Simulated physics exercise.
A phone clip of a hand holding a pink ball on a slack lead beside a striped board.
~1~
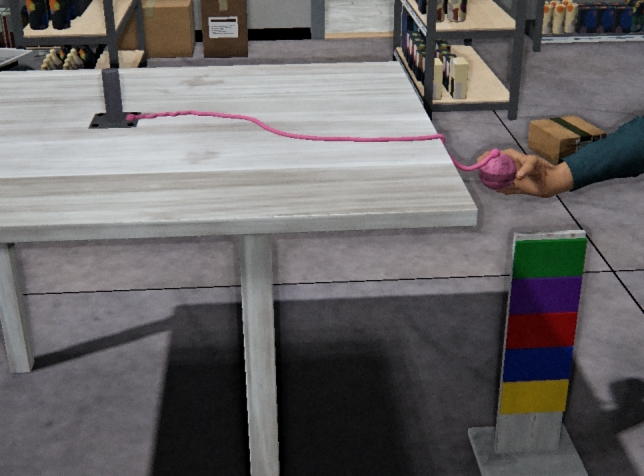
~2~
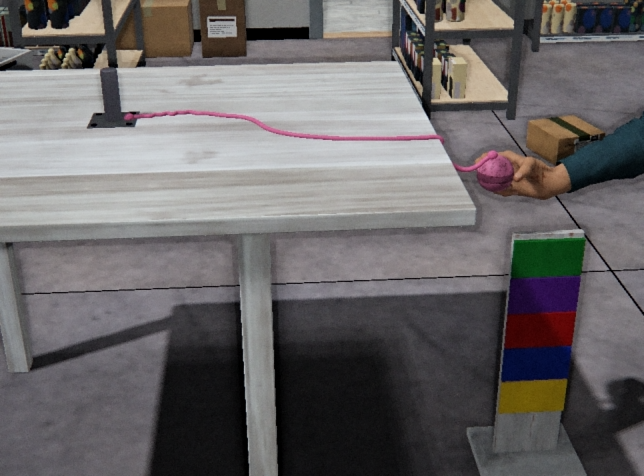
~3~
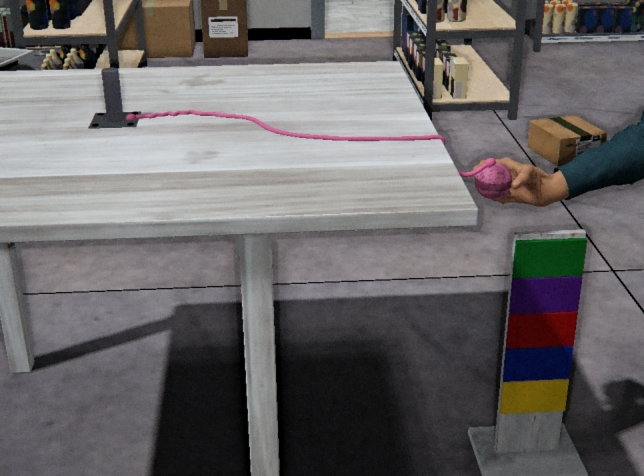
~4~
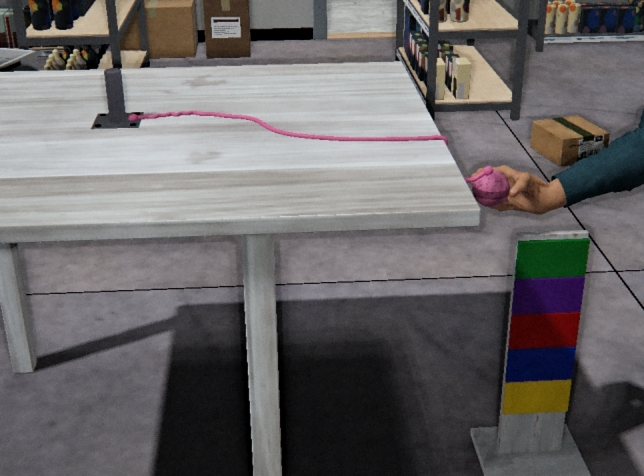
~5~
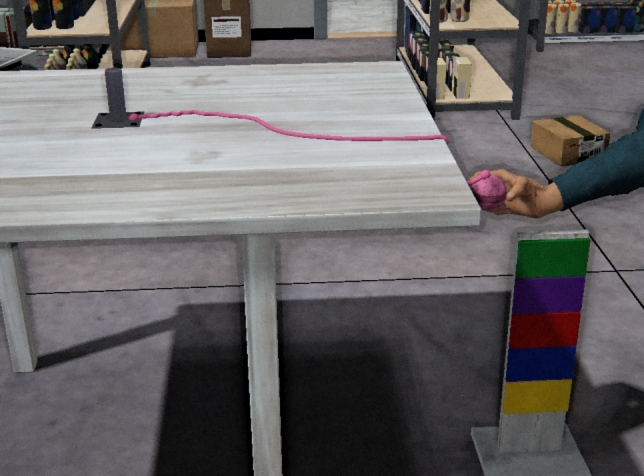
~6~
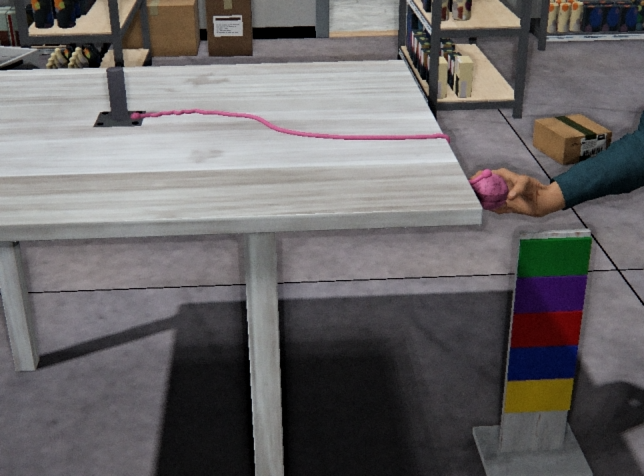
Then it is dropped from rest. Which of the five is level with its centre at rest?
The lead holds its middle at green.
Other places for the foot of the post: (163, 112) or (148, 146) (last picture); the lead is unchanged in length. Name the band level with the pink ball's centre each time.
It would be purple; purple.
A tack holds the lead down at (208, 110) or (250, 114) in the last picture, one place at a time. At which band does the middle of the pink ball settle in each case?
Try by try: Green; green.
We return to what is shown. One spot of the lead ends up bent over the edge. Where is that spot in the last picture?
At (412, 138), roughly.
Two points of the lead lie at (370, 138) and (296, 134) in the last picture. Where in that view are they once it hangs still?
At (406, 130), then (331, 127).
Soon after, ball near (469, 255); level with green.
After that, ball near (411, 252); level with green.
And then, ball near (432, 261); level with green.
In the end, ball near (435, 260); level with green. At green.
